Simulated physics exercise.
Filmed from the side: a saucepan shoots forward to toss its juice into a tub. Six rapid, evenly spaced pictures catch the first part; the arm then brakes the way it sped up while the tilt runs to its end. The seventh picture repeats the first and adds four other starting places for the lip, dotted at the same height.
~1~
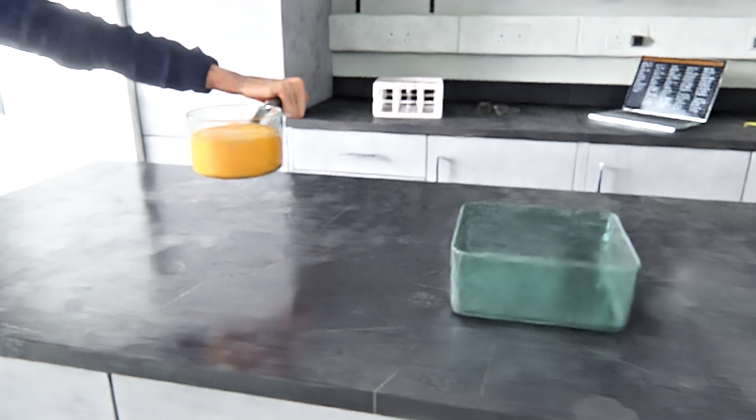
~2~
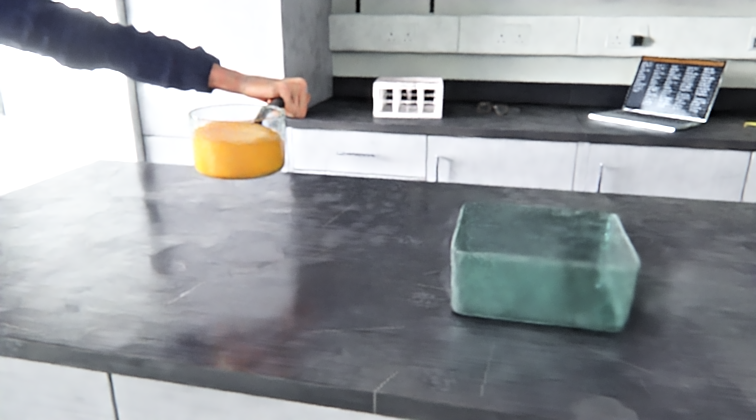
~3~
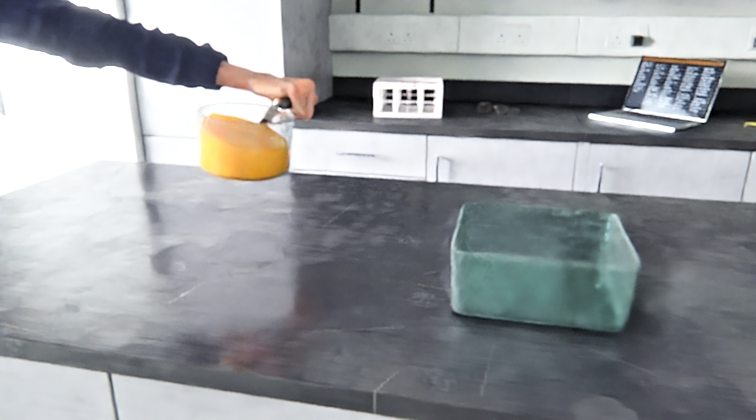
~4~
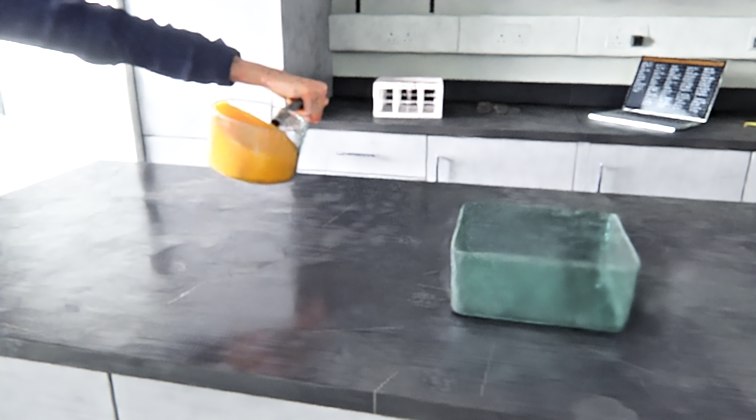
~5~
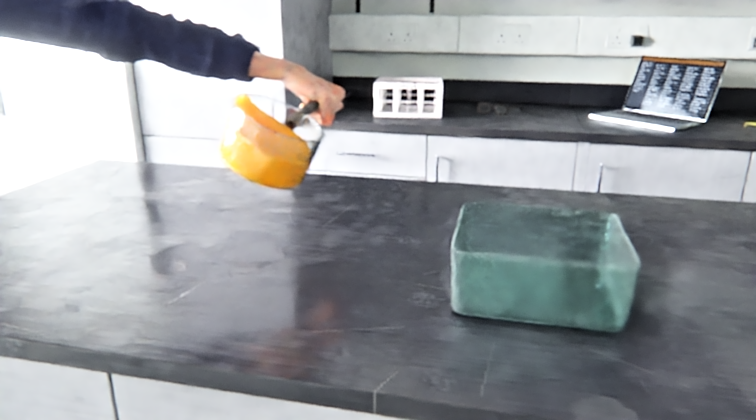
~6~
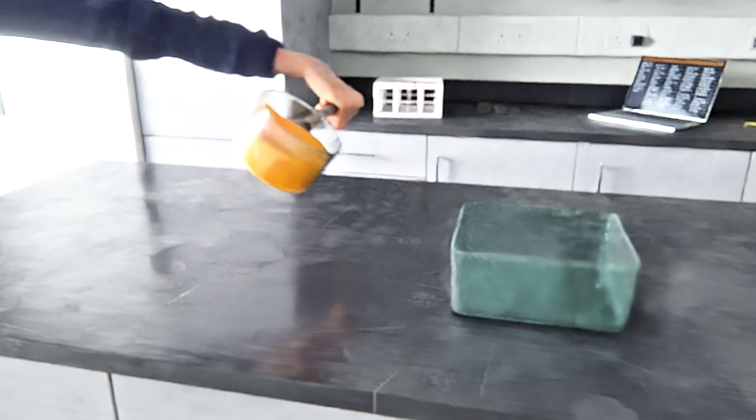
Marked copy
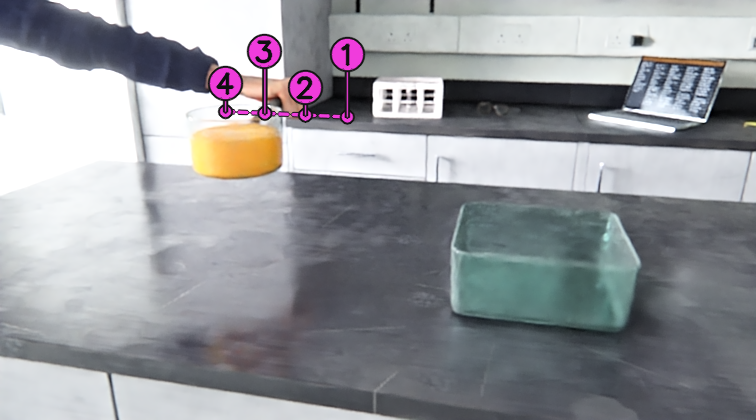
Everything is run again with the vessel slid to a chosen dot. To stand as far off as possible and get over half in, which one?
Take 2.
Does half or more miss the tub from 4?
Yes.
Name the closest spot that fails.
3.
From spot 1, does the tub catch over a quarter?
Yes, clearly.
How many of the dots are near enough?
Two of the four.
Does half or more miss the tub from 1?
No, not at all.
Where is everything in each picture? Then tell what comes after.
Upright, lip at (277, 113); tub from (451, 309) to (626, 329); nothing has left yet, in the first picture.
Upright, lip at (280, 114); nothing has left yet, in the second picture.
Tipped about 6°, lip at (289, 119); nothing has left yet, in the third picture.
Tipped about 14°, lip at (303, 127); nothing has left yet, in the fourth picture.
Tipped about 25°, lip at (321, 138); nothing has left yet, in the fifth picture.
Tipped about 38°, lip at (338, 150); nothing has left yet, in the sixth picture.
On the marked copy, 1 at (347, 116); 2 at (305, 115); 3 at (264, 113); 4 at (225, 111).
Choosing 1, about 66 % lands in the tub, 6 % falls short and 28 % goes beside or beyond.
Choosing 2, about 64 % lands in the tub, 11 % falls short and 25 % goes beside or beyond.
Choosing 3, about 12 % lands in the tub, 81 % falls short and 7 % goes beside or beyond.
Choosing 4, about 0 % lands in the tub, 96 % falls short and 4 % goes beside or beyond.
